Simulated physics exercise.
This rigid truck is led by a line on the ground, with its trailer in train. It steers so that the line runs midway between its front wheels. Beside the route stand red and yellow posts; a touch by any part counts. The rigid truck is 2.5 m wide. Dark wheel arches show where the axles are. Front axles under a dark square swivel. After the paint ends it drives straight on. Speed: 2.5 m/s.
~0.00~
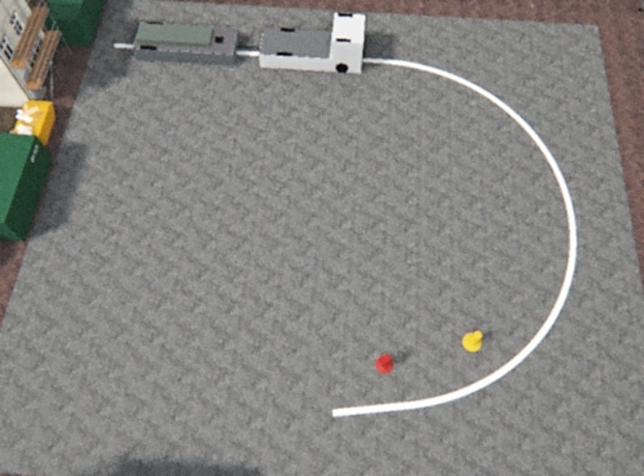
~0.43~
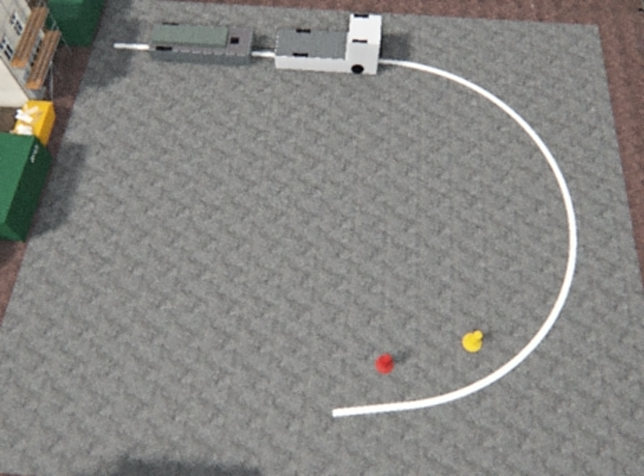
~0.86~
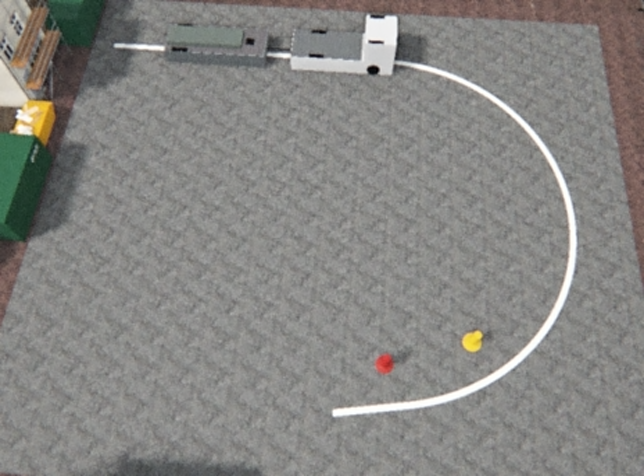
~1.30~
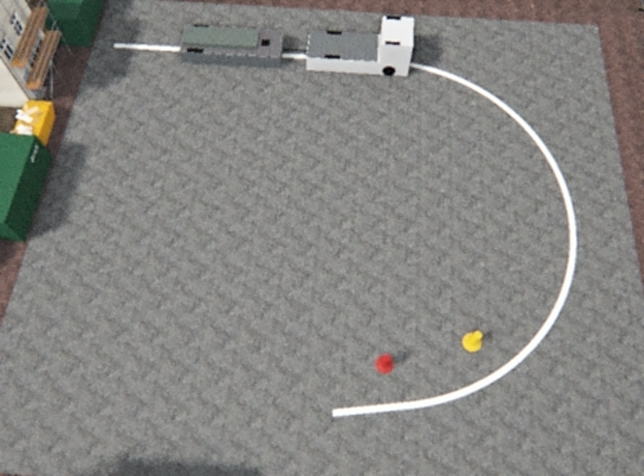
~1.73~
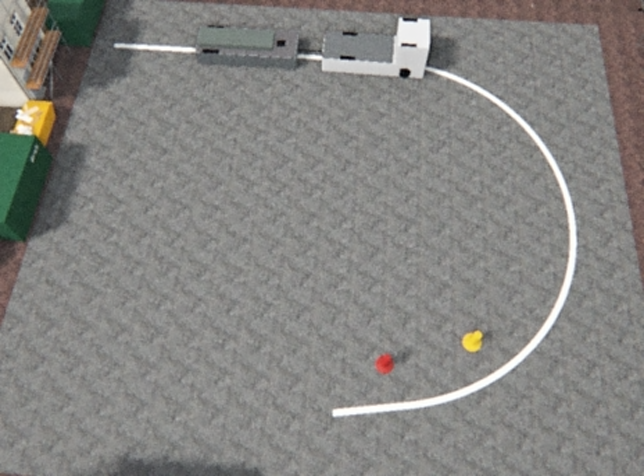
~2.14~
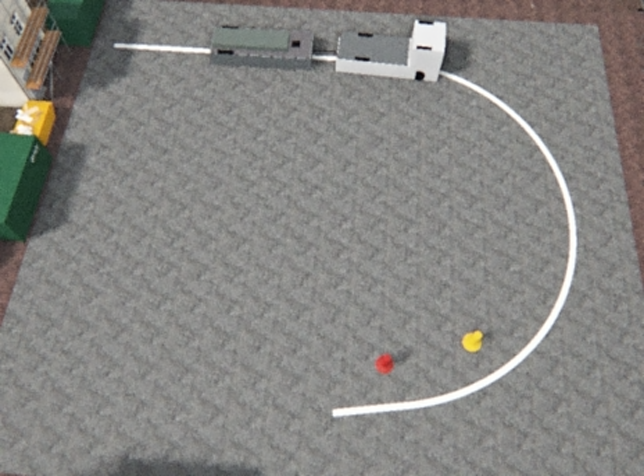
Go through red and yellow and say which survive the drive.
Red takes a hit. Yellow takes a hit.
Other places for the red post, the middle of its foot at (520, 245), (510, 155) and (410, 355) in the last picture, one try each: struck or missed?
First struck, second hit, third hit.
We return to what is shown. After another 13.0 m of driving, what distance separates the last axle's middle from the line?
Some 80 cm off it.
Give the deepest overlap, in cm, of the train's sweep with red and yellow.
About: Red 60, yellow 140.
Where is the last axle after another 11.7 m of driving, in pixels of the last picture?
Around (388, 56).
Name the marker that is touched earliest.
It is yellow.
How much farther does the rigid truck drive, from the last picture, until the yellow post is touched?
About 29.0 m.
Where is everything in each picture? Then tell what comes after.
In the first picture, nose (360, 46); last axle (152, 36); still straight; red (385, 363), yellow (474, 340); 1 trailer.
In the second picture, nose (376, 47); last axle (167, 37); still straight.
In the third picture, nose (392, 48); last axle (182, 38); still straight.
In the fourth picture, nose (407, 49); last axle (198, 38); still straight.
In the fifth picture, nose (423, 51); last axle (213, 39); turned 1°.
In the sixth picture, nose (438, 55); last axle (228, 40); turned 3°; red (385, 363), yellow (474, 340).
Then, 7.4 s in, the last axle is at (405, 61) of the last picture, 80 cm off the line.
Then, 13.8 s in, the last axle is at (547, 194) of the last picture, 175 cm off the line; the rigid truck has hit yellow.
Then, 19.0 s in, the last axle is at (471, 348) of the last picture, 180 cm off the line; the trailer has hit red.
Then, 23.0 s in, the last axle is at (293, 405) of the last picture, 40 cm off the line; 2 of 2 struck in all.
